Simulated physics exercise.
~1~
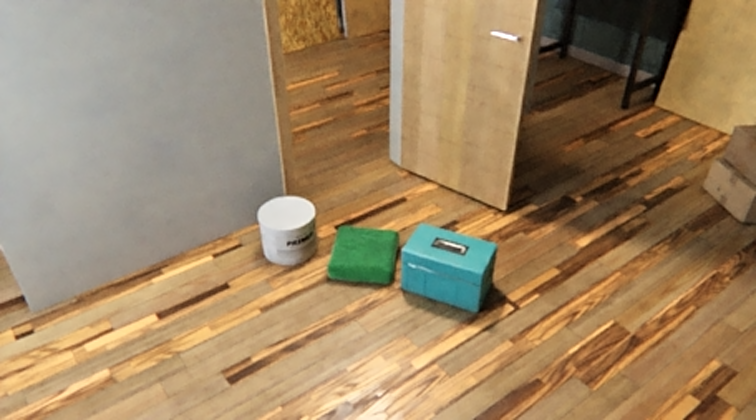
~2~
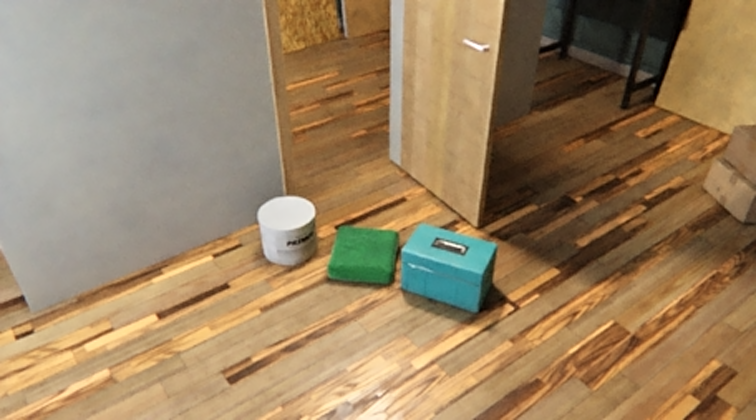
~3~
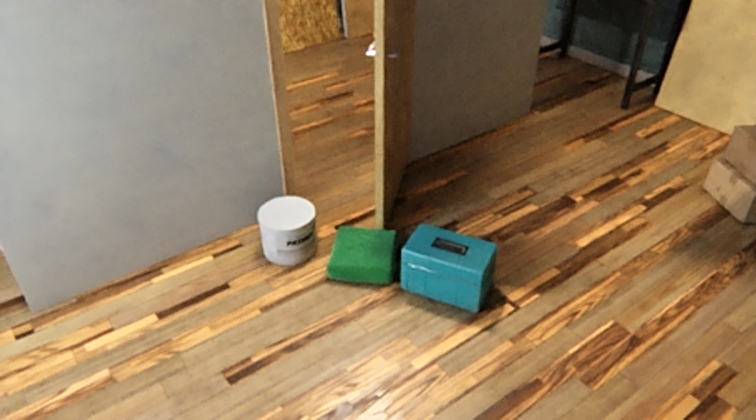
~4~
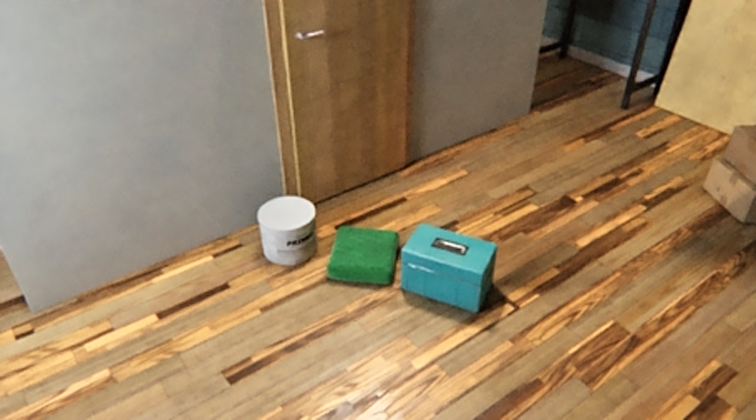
Wooden door swinging from wide open to fully shut behind a white pail, green cushion and turquoise toolbox, which stay still.
